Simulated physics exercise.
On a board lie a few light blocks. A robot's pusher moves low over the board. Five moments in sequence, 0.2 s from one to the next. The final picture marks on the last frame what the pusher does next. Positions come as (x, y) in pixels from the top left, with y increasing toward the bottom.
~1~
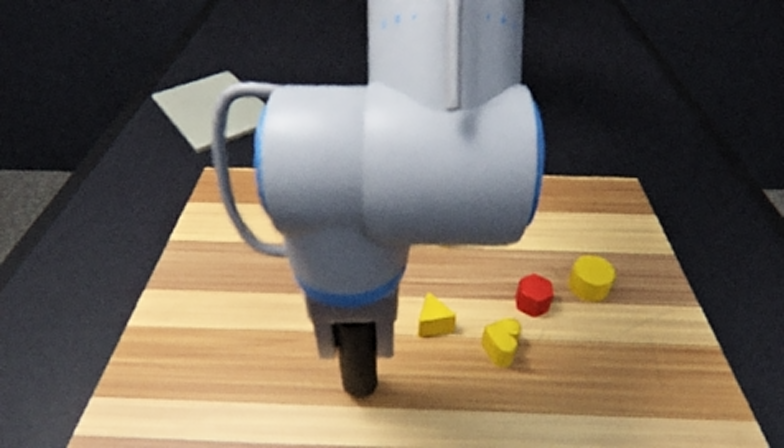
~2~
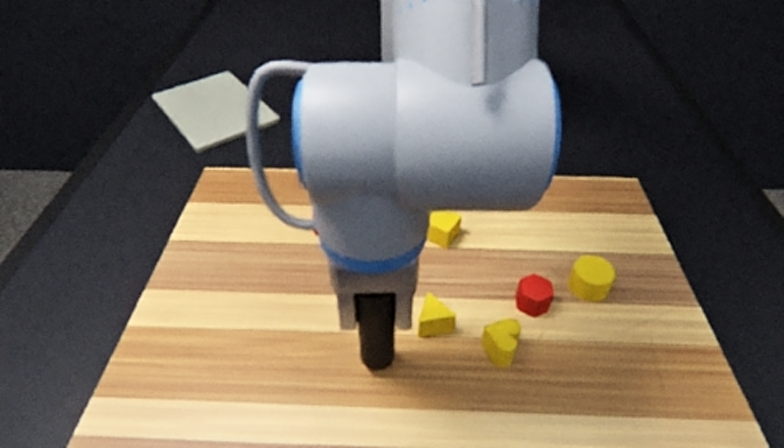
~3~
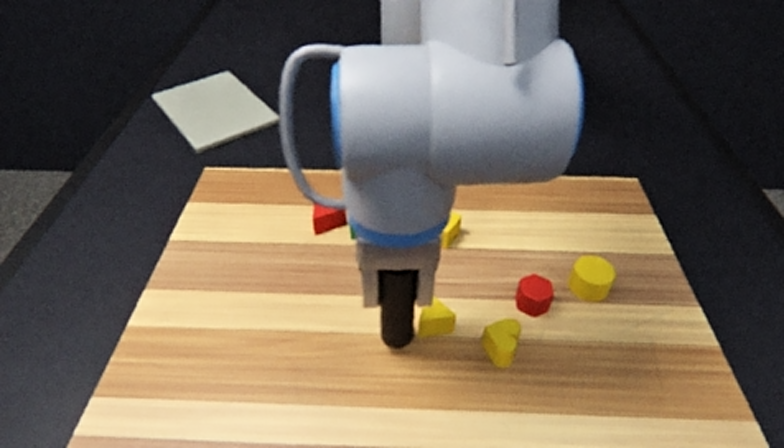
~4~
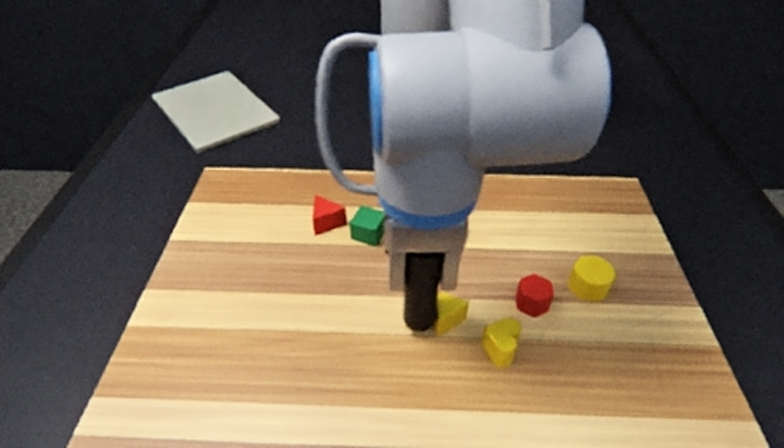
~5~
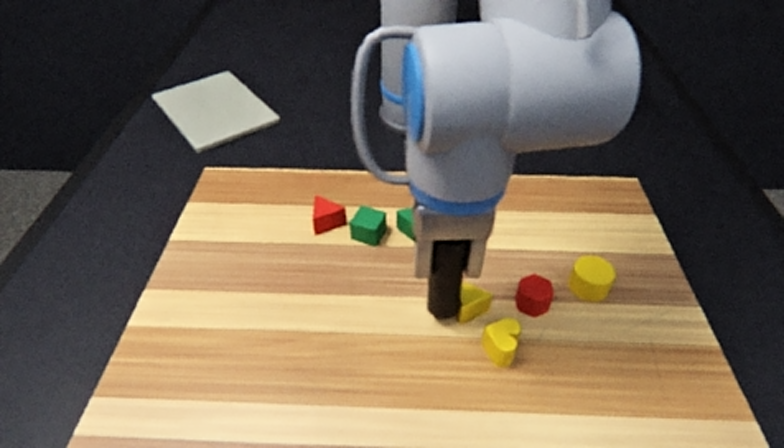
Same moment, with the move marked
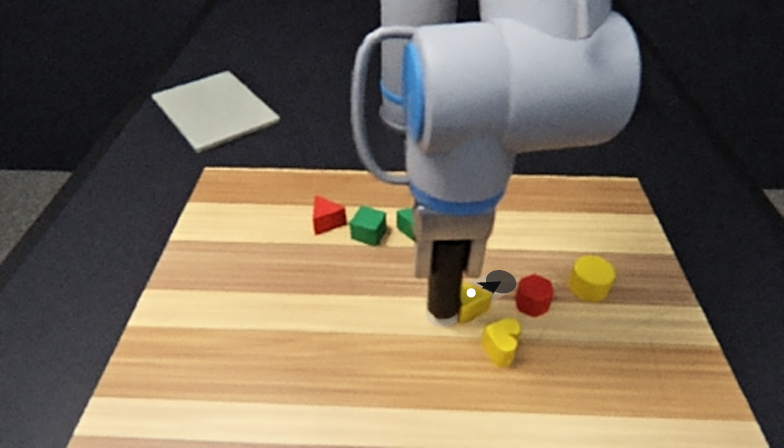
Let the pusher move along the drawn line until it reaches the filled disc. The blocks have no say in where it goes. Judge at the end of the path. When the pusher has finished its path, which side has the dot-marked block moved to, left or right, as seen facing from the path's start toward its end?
It slides rightward.
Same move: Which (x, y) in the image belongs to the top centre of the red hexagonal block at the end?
It will end up at (567, 289).
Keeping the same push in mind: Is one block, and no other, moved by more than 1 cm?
I believe not.
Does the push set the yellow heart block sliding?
In short: No.
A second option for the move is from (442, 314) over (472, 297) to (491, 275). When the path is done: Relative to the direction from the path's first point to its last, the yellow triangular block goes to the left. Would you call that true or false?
My answer: False.
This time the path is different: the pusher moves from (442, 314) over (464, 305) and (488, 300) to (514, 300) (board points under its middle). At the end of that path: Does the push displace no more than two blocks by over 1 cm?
It seems so.
The line goes from (442, 314) directly to (501, 281); the dot is on the yellow triangular block.
On the path given first. Halfway along, pusher at (474, 289); yellow triangular block at (504, 280), turned 20° clockwise; red hexagonal block at (542, 287).
At the end, pusher at (503, 274); yellow triangular block at (534, 274), turned 50° clockwise; yellow heart block unmoved; red hexagonal block at (567, 289).
